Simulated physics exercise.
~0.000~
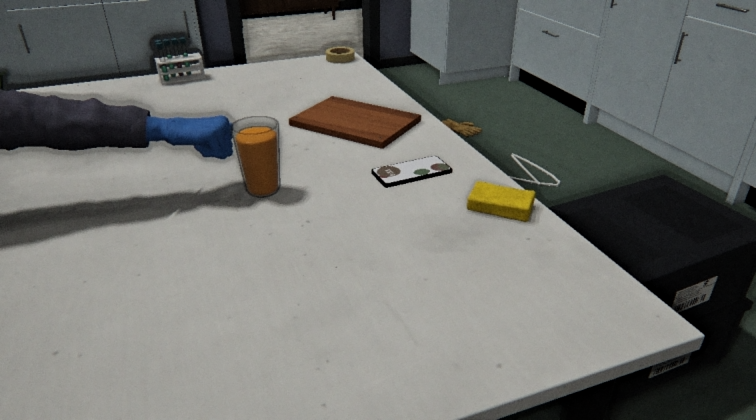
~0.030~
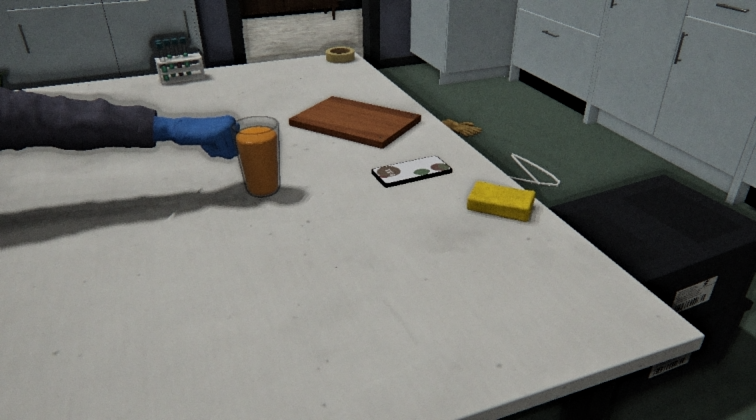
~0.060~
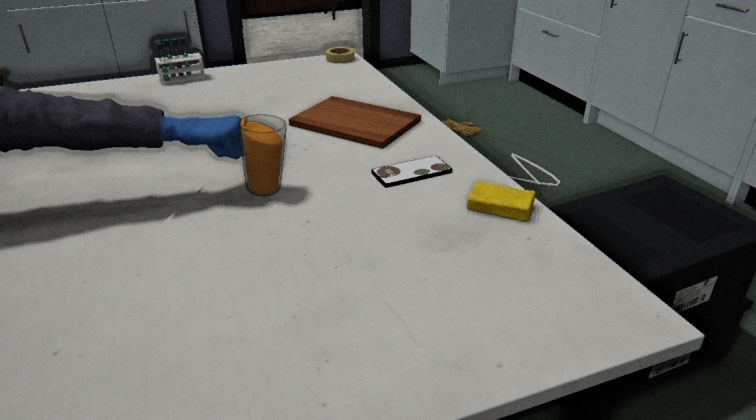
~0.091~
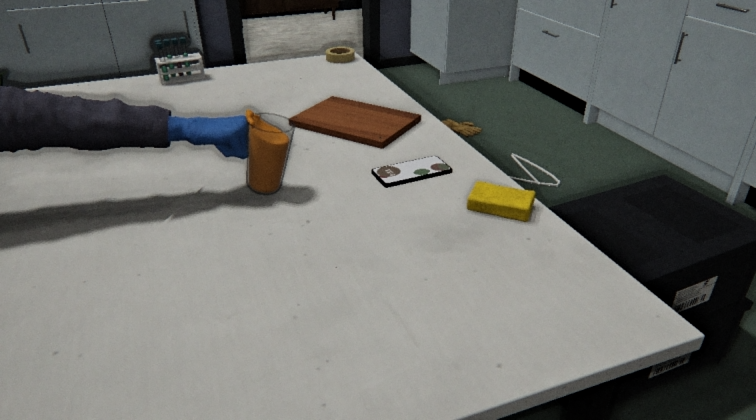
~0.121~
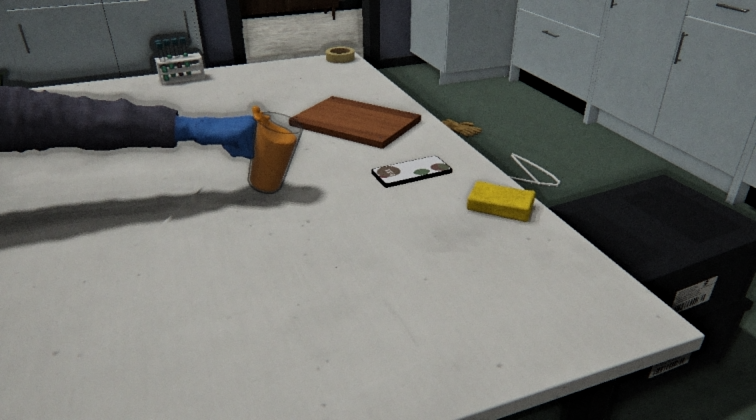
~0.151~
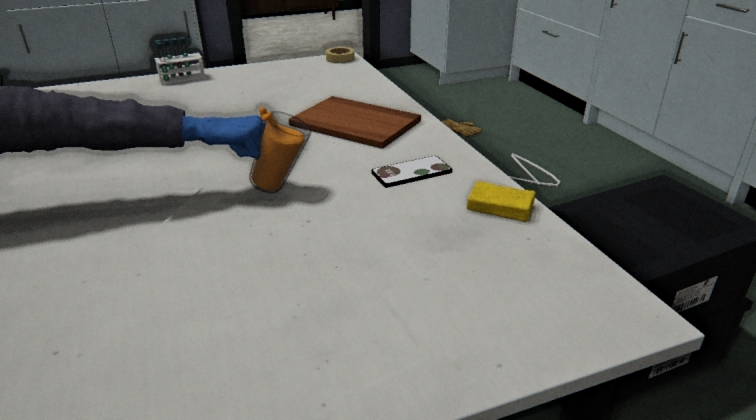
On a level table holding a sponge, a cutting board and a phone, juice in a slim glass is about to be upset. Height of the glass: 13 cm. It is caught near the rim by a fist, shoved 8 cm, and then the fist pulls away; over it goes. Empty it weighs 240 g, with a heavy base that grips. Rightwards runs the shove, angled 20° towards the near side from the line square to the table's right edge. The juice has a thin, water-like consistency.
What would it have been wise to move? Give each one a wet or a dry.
Sponge: Wet; cutting board: Wet; phone: Wet.
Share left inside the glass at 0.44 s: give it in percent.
I'd go with close to 48 %.
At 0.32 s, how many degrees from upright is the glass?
Roughly 80 degrees.
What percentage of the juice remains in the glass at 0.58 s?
It is near 26 in a hundred.
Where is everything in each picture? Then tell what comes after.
The first frame shows tilt 0°; the fist is at (217, 133); surface from (236, 138) to (276, 132); the sponge is at (502, 193); the cutting board is at (355, 117); the phone is at (412, 169).
The second frame shows tilt 0°; the fist is at (224, 133); surface from (235, 138) to (276, 132).
The third frame shows tilt 6°; the fist is at (231, 133); surface from (240, 124) to (280, 133).
The fourth frame shows tilt 12°; the fist is at (238, 133); surface from (248, 121) to (288, 135); 1 per cent is over the edge.
The fifth frame shows tilt 19°; the fist is at (245, 133); surface from (256, 130) to (295, 134); 1 per cent is over the edge.
The sixth frame shows tilt 25°; the fist is at (252, 133); surface from (260, 143) to (303, 132); 1 per cent is over the edge.
Then, 0.32 s in, the tilt is 79° and 89 per cent is in the glass, 0 has run off the table; wet so far, nothing.
Then, 0.44 s in, the tilt is 86° and 48 per cent is in the glass, 0 has run off the table; wet so far, sponge, phone.
Then, 0.58 s in, the tilt is 86° and 27 per cent is in the glass, 1 has run off the table; wet so far, sponge, cutting board, phone.
Then, 0.82 s in, the tilt is 86° and 14 per cent is in the glass, 13 has run off the table; wet so far, sponge, cutting board, phone.
Finally, 4 per cent is in the glass, 24 has run off the table; wet so far, sponge, cutting board, phone.
